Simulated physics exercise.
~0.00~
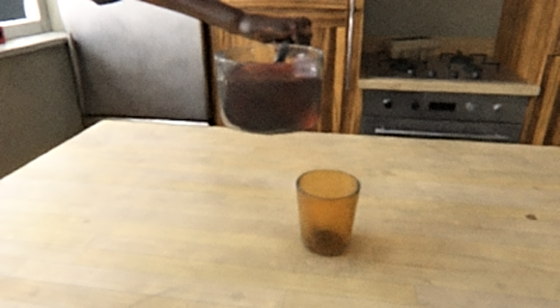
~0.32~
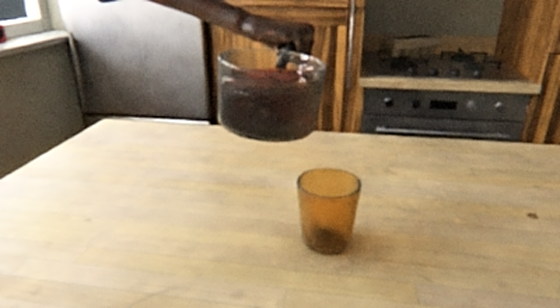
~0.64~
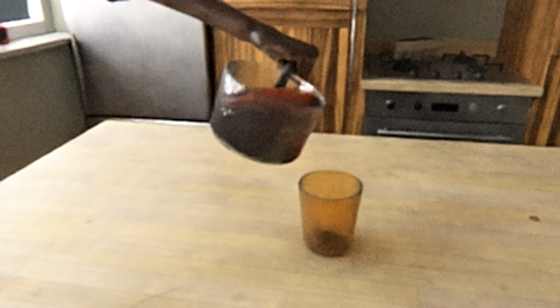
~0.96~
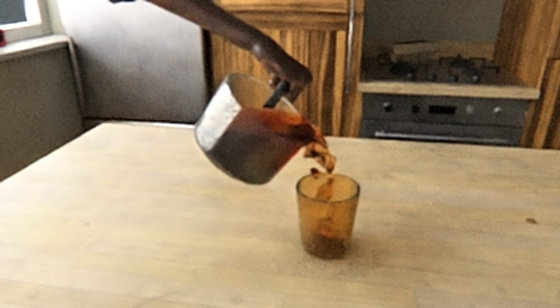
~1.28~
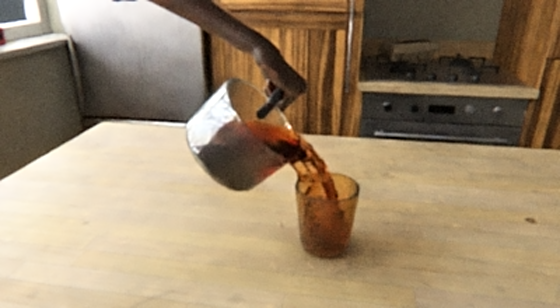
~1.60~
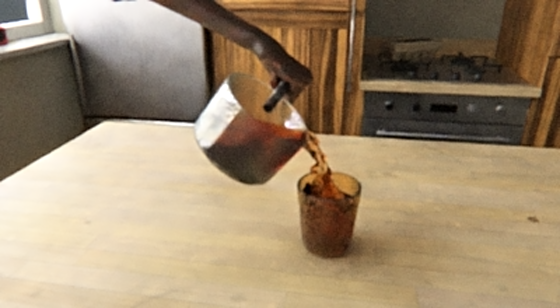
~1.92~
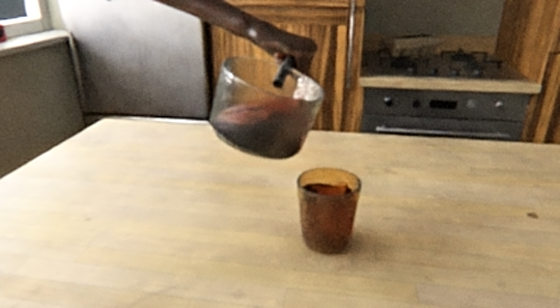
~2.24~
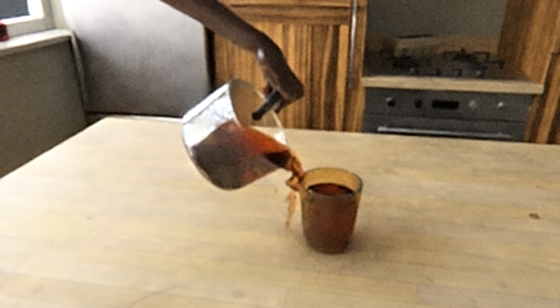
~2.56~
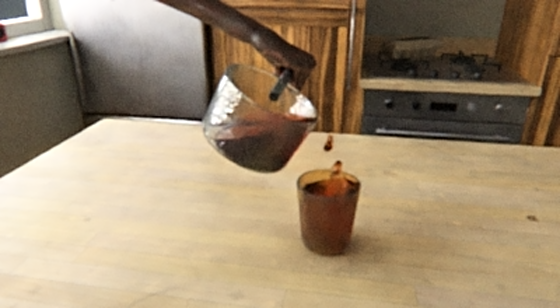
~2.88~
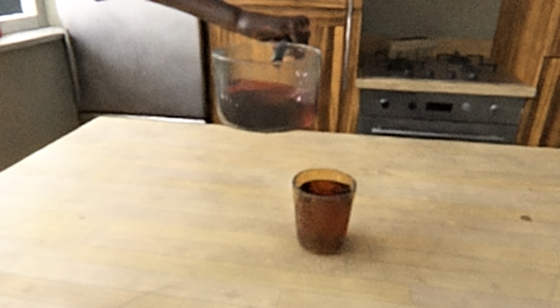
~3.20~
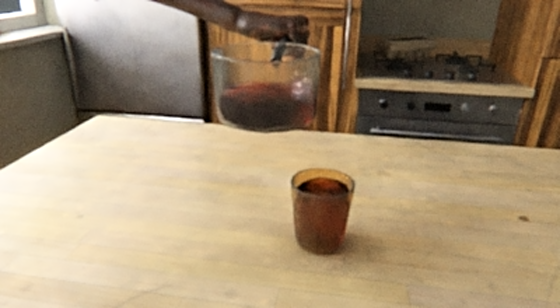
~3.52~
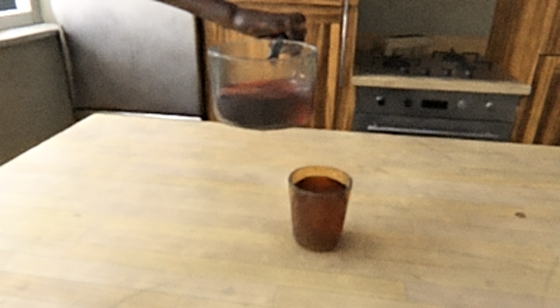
A dark hand holds a clear glass saucepan of reddish-brown tea above an amber tumbler on a pale wooden table, seen from slightly above in a gently swaying view. Behind stand wooden cupboards, a gas hob over an oven, and a grey appliance at left. The hand lowers and tips the pan rightward, and tea streams into the empty tumbler. The pan eases back, pausing the flow, then tilts further and pours again. Finally it levels and rises as last drops fall, leaving the tumbler nearly full and tea still in the pan.
